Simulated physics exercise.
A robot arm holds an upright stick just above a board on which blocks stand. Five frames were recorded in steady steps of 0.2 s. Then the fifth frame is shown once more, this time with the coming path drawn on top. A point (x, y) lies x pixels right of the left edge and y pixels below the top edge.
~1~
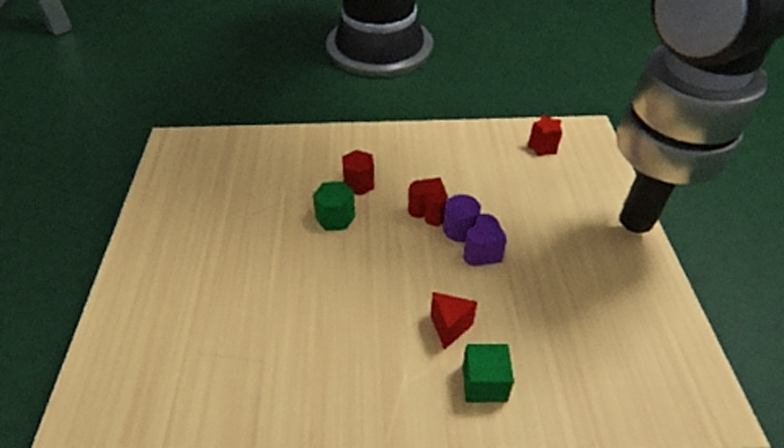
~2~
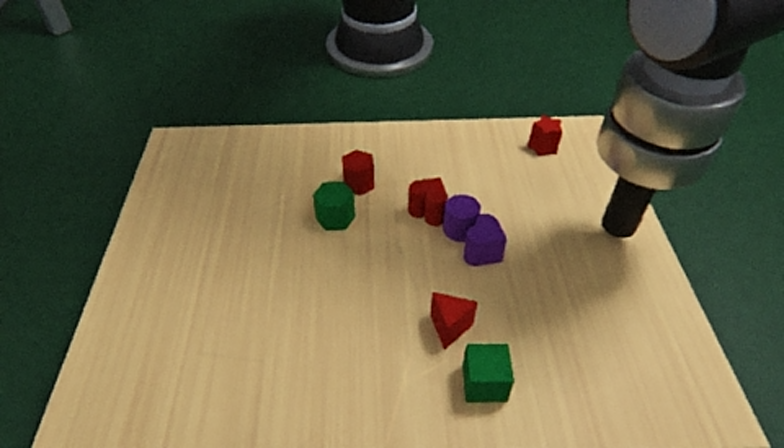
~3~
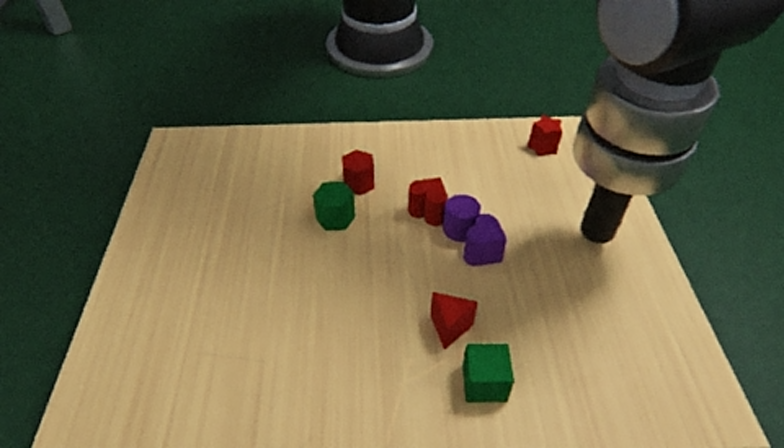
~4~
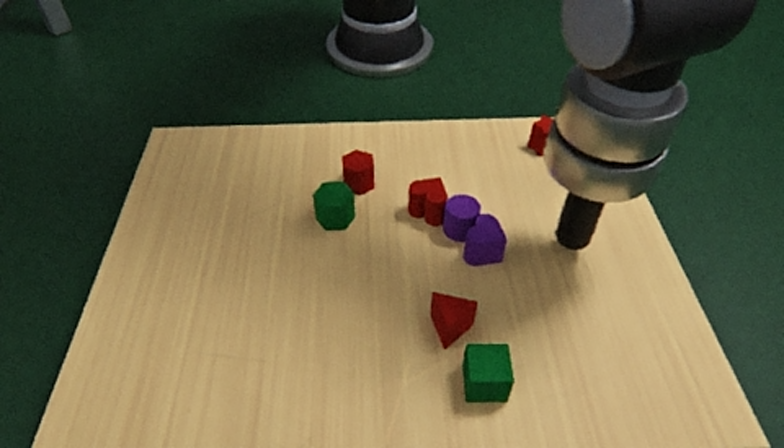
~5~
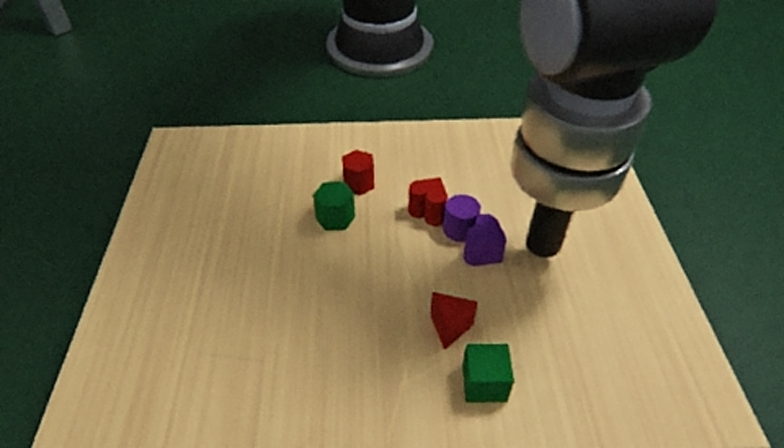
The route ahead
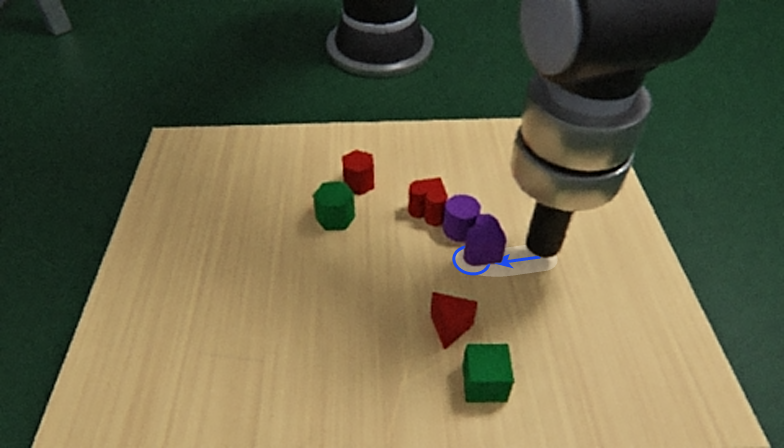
A robot arm with a dark upright stick starts at the right side of a wooden board and moves steadily left and slightly toward the viewer. It passes in front of a red block at the back, blocking it from view, and nears the purple blocks, while all the visible blocks stay still.
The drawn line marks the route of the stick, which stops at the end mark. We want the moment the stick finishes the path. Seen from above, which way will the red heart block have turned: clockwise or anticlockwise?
Looking down on the board, it turns counter-clockwise.
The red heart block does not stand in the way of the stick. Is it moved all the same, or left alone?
Put simply, it goes somewhere else.
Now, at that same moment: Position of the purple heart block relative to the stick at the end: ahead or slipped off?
The stick still has it in front.
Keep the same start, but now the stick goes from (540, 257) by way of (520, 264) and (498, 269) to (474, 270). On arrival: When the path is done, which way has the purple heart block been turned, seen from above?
My answer: Clockwise.
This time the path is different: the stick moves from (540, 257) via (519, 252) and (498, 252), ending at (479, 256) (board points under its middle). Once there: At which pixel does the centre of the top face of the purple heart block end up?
It should be at about (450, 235).
Path on the board, from (540, 257) over (506, 262) to (471, 260).
The first path, step by step. Halfway along, stick (509, 250); purple heart block (477, 229), turned 25° clockwise.
At the end, stick (473, 248); red heart block (423, 181), turned 20° anticlockwise; red triangle in place; purple cylinder (455, 198); purple heart block (445, 221), turned 70° clockwise.
